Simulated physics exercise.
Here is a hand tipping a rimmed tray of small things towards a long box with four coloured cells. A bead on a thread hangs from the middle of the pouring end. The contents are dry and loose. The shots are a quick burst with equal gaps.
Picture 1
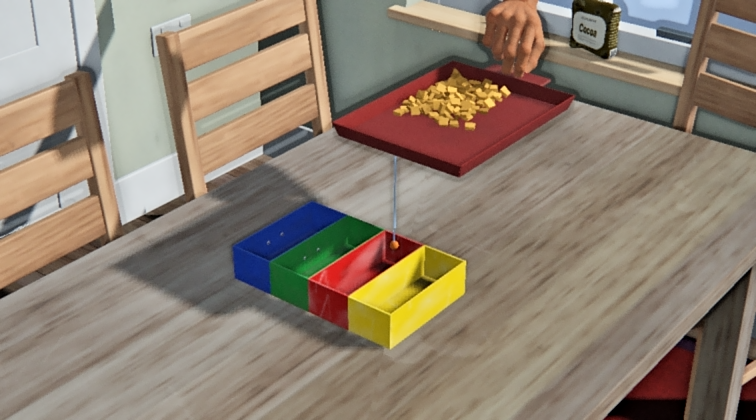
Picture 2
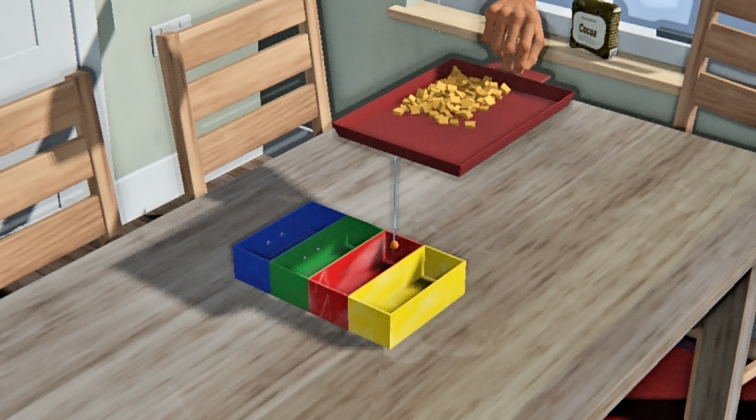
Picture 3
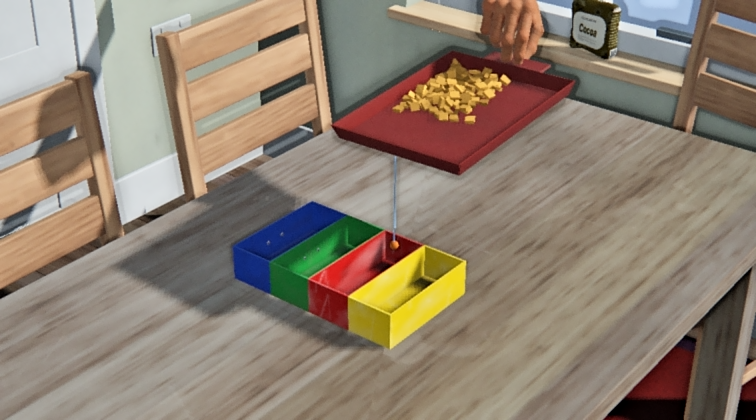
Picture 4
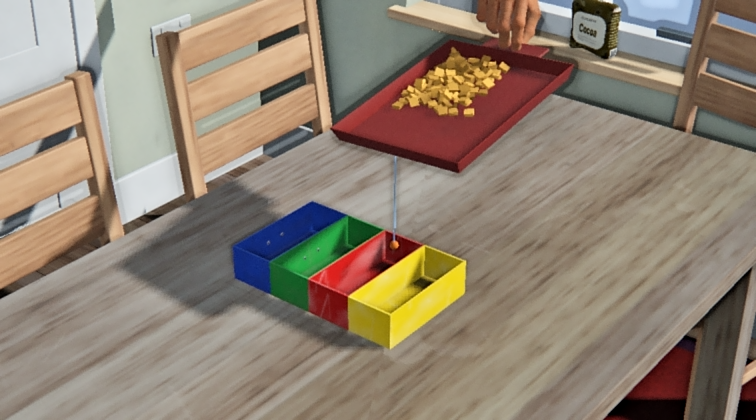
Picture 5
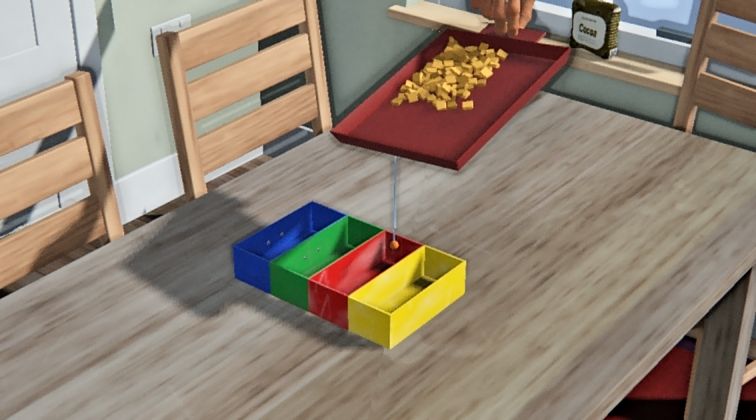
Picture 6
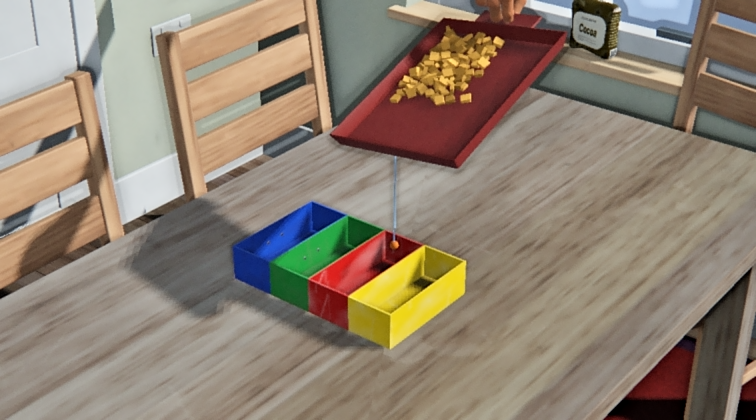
Red tray of yellow cereal squares tilting gradually, its far end raised by a hand, above a blue, green, red and yellow box.
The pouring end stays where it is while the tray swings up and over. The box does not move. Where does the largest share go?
It favours the green compartment.
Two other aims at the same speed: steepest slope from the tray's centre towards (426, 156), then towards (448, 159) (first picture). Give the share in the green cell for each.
Roughly 0 per cent, and 0 per cent.
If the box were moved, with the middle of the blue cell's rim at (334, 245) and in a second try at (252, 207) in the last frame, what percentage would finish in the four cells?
In turn 90 and 100 in a hundred.
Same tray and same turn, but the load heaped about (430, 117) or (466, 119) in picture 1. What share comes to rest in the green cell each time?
Roughly 70 per cent, and 70 per cent.
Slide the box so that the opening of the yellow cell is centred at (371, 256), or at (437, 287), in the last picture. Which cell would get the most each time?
One: The red one. Two: Blue.
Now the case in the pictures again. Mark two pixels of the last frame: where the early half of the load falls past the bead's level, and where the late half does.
At about (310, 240), then at (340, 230).
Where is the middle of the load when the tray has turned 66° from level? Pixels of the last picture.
Roughly at (350, 141).
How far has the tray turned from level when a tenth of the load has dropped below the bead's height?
Roughly 70°.
Soon, tray tipped steeply; about two thirds on the tray; about a quarter falling or outside the box.
A while on, tray tipped past a quarter turn; a small part on the tray; about two thirds in the green cell; a small part in the blue cell; a small part in the red cell; a small part falling or outside the box.
Towards the end, tray tipped past a quarter turn; most in the green cell; a small part in the blue cell; a small part in the red cell; a stray few falling or outside the box.
Finally, tray tipped past a quarter turn; most in the green cell; a small part in the blue cell; a small part in the red cell; none in the yellow cell; a stray few outside the box.
